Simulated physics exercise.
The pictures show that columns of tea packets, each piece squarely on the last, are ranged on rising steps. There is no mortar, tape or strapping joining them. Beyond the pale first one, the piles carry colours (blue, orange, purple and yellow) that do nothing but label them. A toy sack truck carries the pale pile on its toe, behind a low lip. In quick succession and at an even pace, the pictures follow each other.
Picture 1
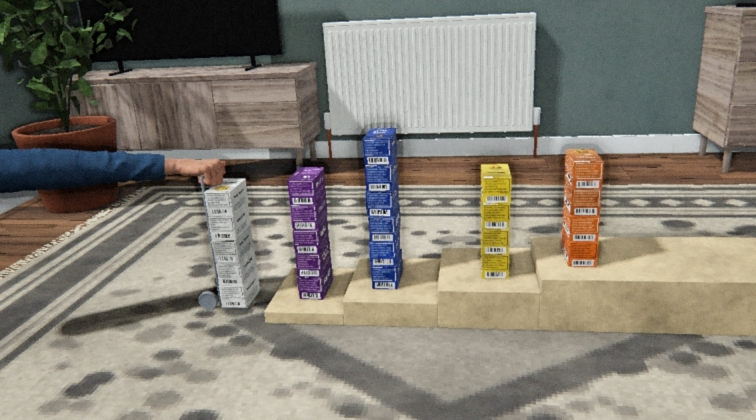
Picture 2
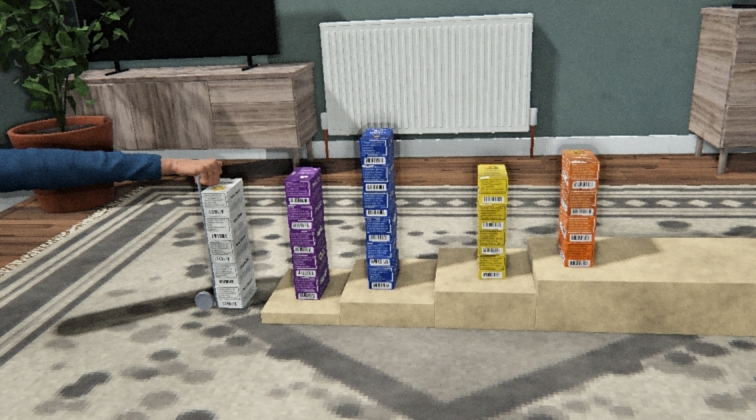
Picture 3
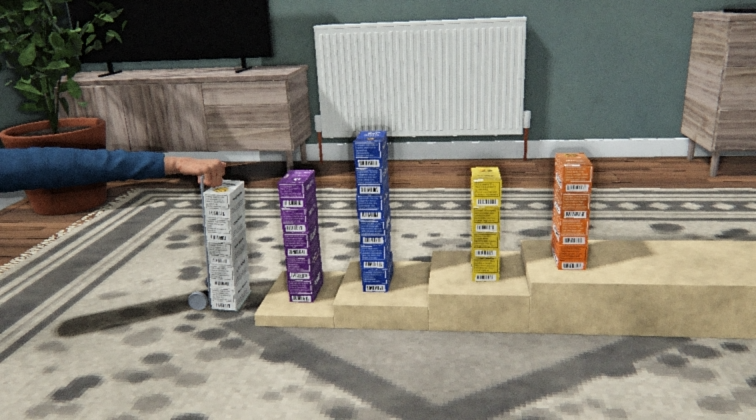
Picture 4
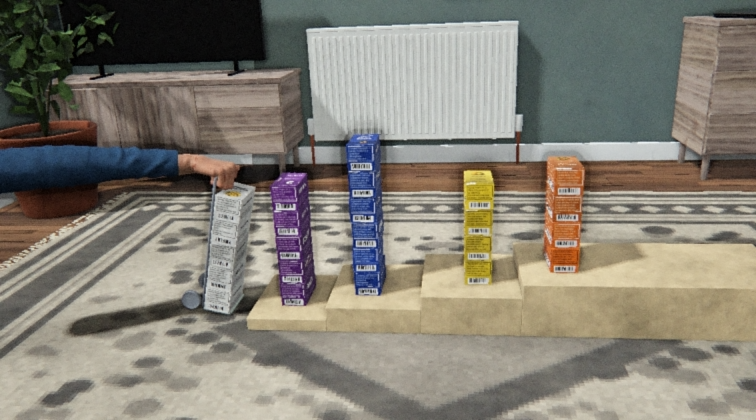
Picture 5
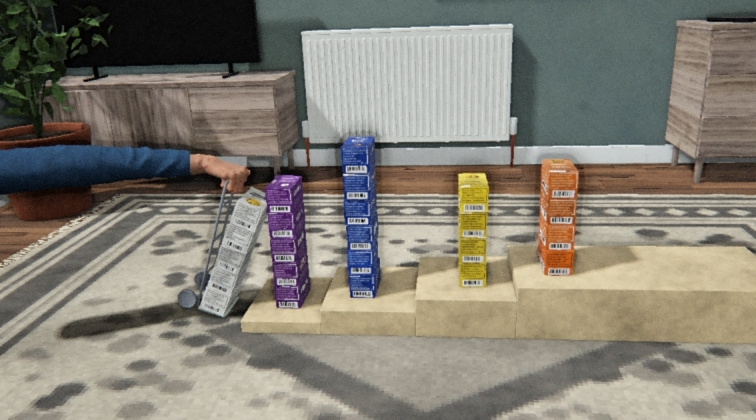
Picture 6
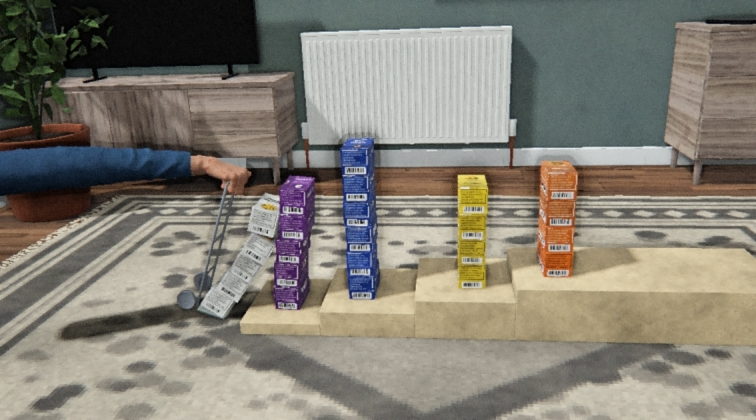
A blue-sleeved arm at the left tips a small hand truck rightward, and the pale stack on it leans with it until its upper packets press against the purple stack, which shifts slightly. Purple, blue, yellow and orange stacks stand left to right on tan steps across a patterned rug, before a white radiator and wooden cabinets. The camera, facing the room from the front, pans slightly right.
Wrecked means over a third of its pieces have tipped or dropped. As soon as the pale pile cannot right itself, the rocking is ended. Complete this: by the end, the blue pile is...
By the end the blue pile is down.
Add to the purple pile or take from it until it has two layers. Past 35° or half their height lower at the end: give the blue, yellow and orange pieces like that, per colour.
The numbers come out as blue 0, yellow 0 and orange 0.
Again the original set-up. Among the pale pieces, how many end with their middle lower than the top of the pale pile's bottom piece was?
1 in all.
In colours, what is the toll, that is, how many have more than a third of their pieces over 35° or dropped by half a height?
The tally is 4.
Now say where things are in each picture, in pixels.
In the first picture (places mark the middle of the side facing us; the camera pans a little), truck frame (206, 204) level; top blue packet (377, 152); top purple packet (301, 193); the rest undisturbed.
The second picture shows truck frame (202, 204) level; top blue packet (374, 152).
The third picture shows truck frame (204, 205) rocked barely, top of the pale pile leaning barely; top blue packet (368, 155); the rest undisturbed.
The fourth picture shows truck frame (213, 206) rocked a little, top of the pale pile leaning a little; top blue packet (361, 158); the rest undisturbed.
The fifth picture shows truck frame (220, 208) rocked clearly, top of the pale pile leaning clearly; top blue packet (355, 161); the rest undisturbed.
The sixth picture shows truck frame (221, 210) rocked clearly, top of the pale pile leaning clearly; top blue packet (355, 162); top purple packet (292, 203) leaning barely; steepest lean, the packet at (292, 228); 4 disturbed, none down.
Soon after the last picture, 5 of the pale pile down; none of the 6 blue packets down (0 of 19 in all colours); top blue packet unmoved; top purple packet leaning clearly.
A little later, 5 of the pale pile down; none of the 6 blue packets down (5 of 19 in all colours); top blue packet leaning a little; top purple packet leaning clearly, half its height lower.
Later still, 5 of the pale pile down; 6 of the 6 blue packets down (11 of 19 in all colours); top blue packet leaning steeply, about its own height lower; top purple packet leaning steeply, some two heights lower.
After that, 5 of the pale pile down; 6 of the 6 blue packets down (17 of 19 in all colours); top blue packet on its side; top purple packet leaning steeply, some two heights lower.
At rest, 5 of the pale pile down; 6 of the 6 blue packets down (17 of 19 in all colours); top blue packet on its side; top orange packet on its side. As the last picture would show them, middles, top blue packet near (516, 234), top orange packet near (684, 256).
